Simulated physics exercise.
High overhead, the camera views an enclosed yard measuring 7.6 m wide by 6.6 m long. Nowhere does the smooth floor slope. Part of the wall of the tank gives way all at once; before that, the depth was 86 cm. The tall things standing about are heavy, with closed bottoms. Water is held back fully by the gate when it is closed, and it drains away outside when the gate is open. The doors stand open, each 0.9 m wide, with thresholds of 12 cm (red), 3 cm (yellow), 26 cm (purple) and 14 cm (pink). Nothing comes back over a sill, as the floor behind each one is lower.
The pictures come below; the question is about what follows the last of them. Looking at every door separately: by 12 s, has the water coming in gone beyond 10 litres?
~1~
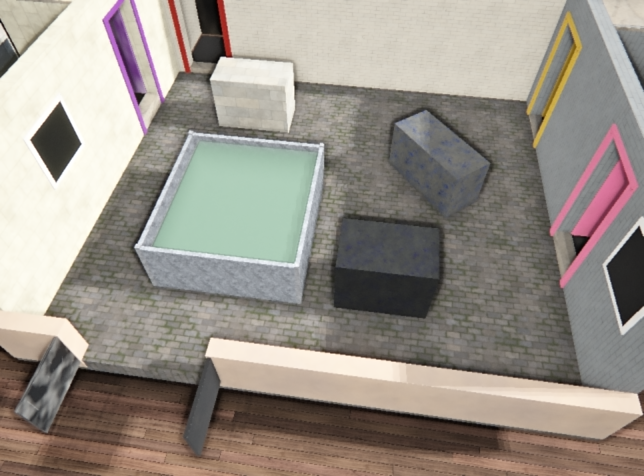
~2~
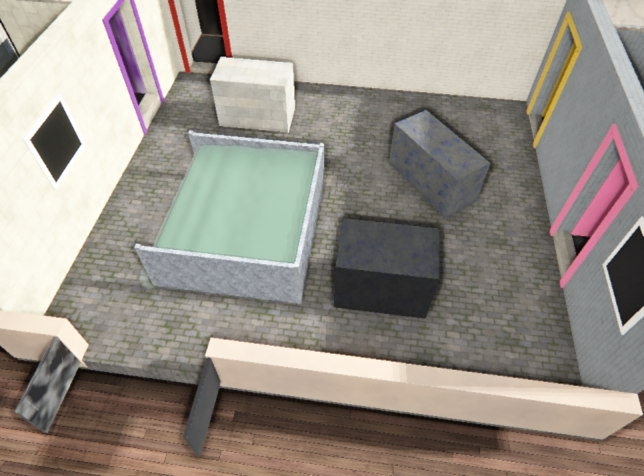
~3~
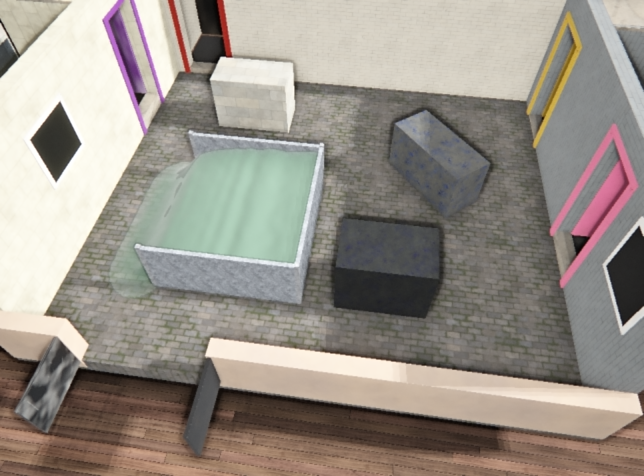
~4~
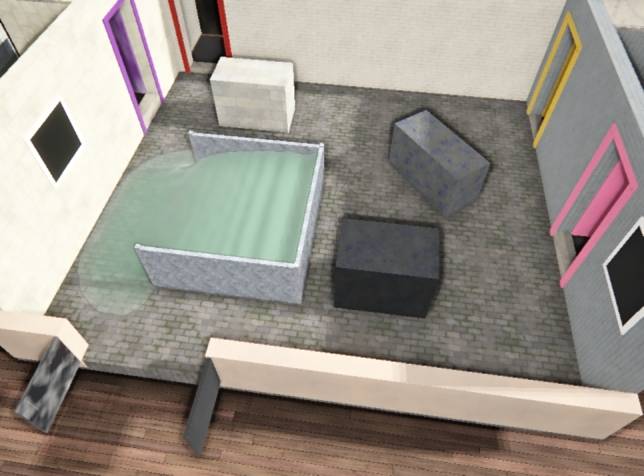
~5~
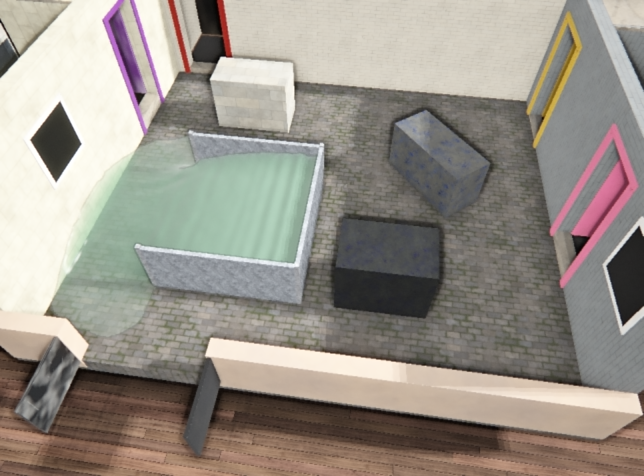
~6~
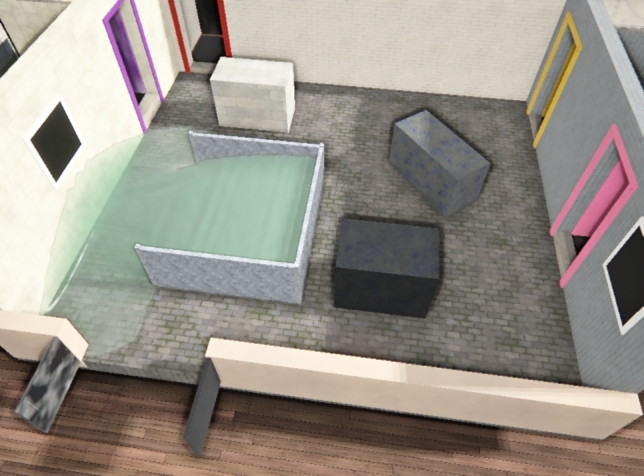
Red door - it has. Yellow door - it has. Purple door - it has not. Pink door - it has not.
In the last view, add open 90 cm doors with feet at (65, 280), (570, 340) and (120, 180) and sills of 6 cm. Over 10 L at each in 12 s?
Well, the first is on the high side, the second is on the high side, and the third is on the high side.
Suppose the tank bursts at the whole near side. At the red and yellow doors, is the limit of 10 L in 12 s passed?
Red: Within the limit; yellow: Exceeding the limit.
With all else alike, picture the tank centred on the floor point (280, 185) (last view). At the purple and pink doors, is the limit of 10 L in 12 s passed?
Lab note: Purple door limit exceeded; pink door limit not exceeded.
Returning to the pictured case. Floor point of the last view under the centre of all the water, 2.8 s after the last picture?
I'd put it close to (201, 206).
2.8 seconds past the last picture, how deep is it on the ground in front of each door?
Depths in centimetres - red: 34, yellow: 0, purple: 13, pink: 0.
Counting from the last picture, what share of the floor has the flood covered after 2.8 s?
Covered: Roughly 55 %.
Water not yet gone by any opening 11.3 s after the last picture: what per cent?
About 64 per cent.
Then, 0.7 s after the last picture water covers 20 % of the floor and is deepest (74 cm) near (33, 336); red door not reached, yellow door not reached, purple door 18 cm at the sill, 0 L in, pink door not reached.
Then, 1.5 s after the last picture water covers 30 % of the floor and is deepest (60 cm) near (33, 336); red door 34 cm at the sill, 55 L in, yellow door not reached, purple door 19 cm at the sill, 0 L in, pink door not reached.
Then, 2.8 s after the last picture water covers 55 % of the floor and is deepest (35 cm) near (176, 79); red door 34 cm at the sill, 299 L in, yellow door not reached, purple door 13 cm at the sill, 0 L in, pink door not reached.
Then, 6.3 s after the last picture water covers 95 % of the floor and is deepest (16 cm) near (144, 137); red door 15 cm at the sill, 443 L in, yellow door 12 cm at the sill, 45 L in, purple door 14 cm at the sill, 0 L in, pink door 5 cm at the sill, 0 L in.
Then, 11.3 s after the last picture water covers 100 % of the floor and is deepest (12 cm) near (380, 96); red door 9 cm at the sill, 447 L in, yellow door 8 cm at the sill, 184 L in, purple door 9 cm at the sill, 0 L in, pink door 6 cm at the sill, 0 L in.
